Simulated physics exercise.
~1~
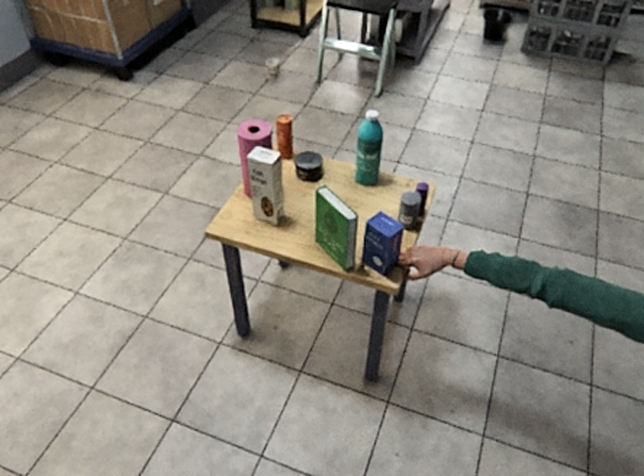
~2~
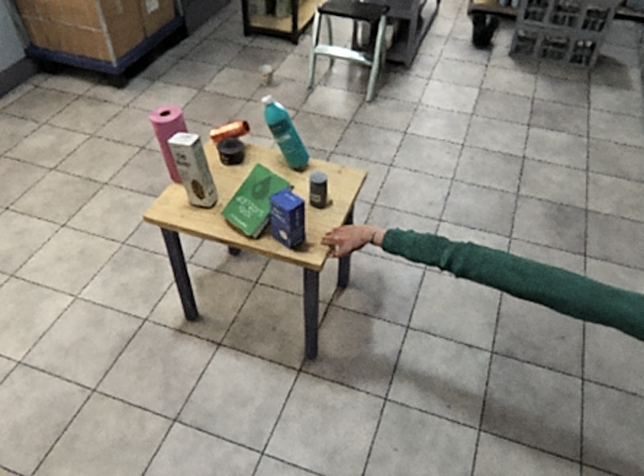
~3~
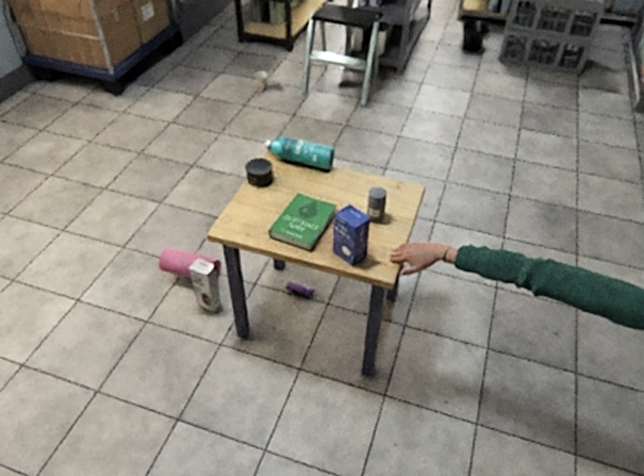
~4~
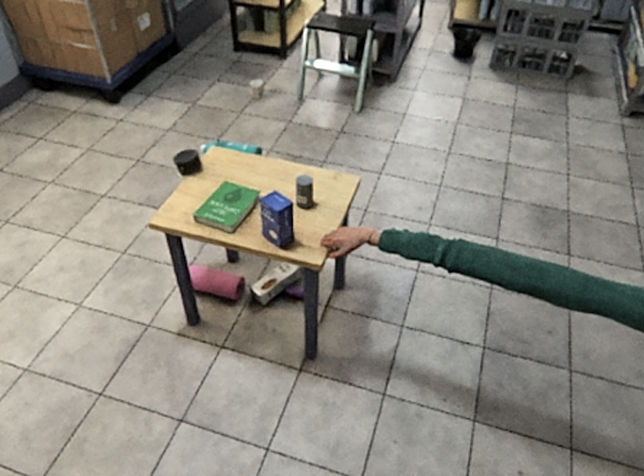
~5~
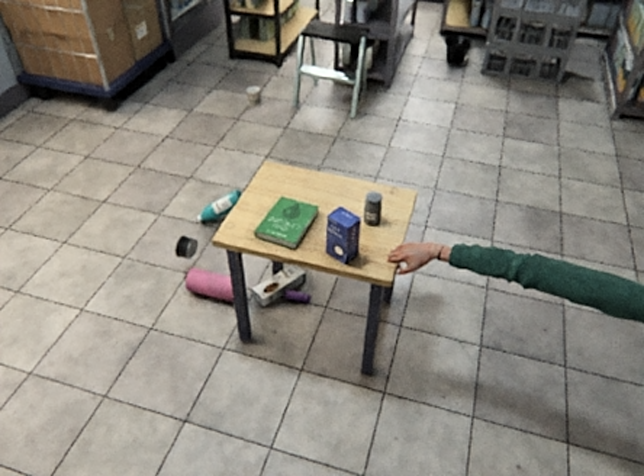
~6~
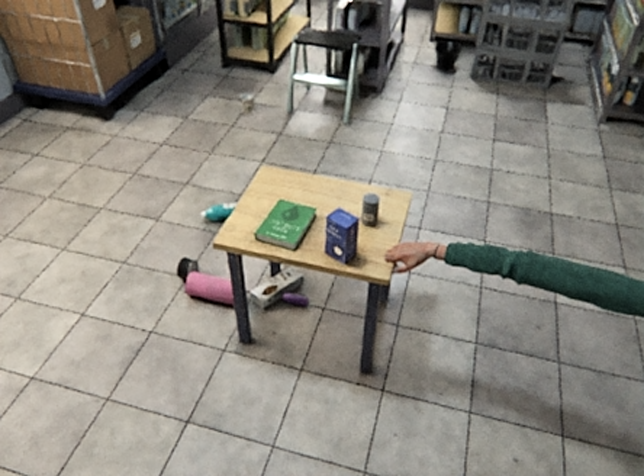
At the start, a green-sleeved arm reaches in from the right to a small wooden table crowded with upright containers, a pink roll and a green book. The hand jerks the table left, and the turquoise bottle, orange can and book tip. As the table goes back right, the pink roll, white carton and purple shaker end up on the floor, the orange can is gone from the top, and the bottle and book lie flat. Another shift left and back sends the bottle, then the black tub, off too. Finally, only the flat book, upright blue carton and grey jar remain on the table.
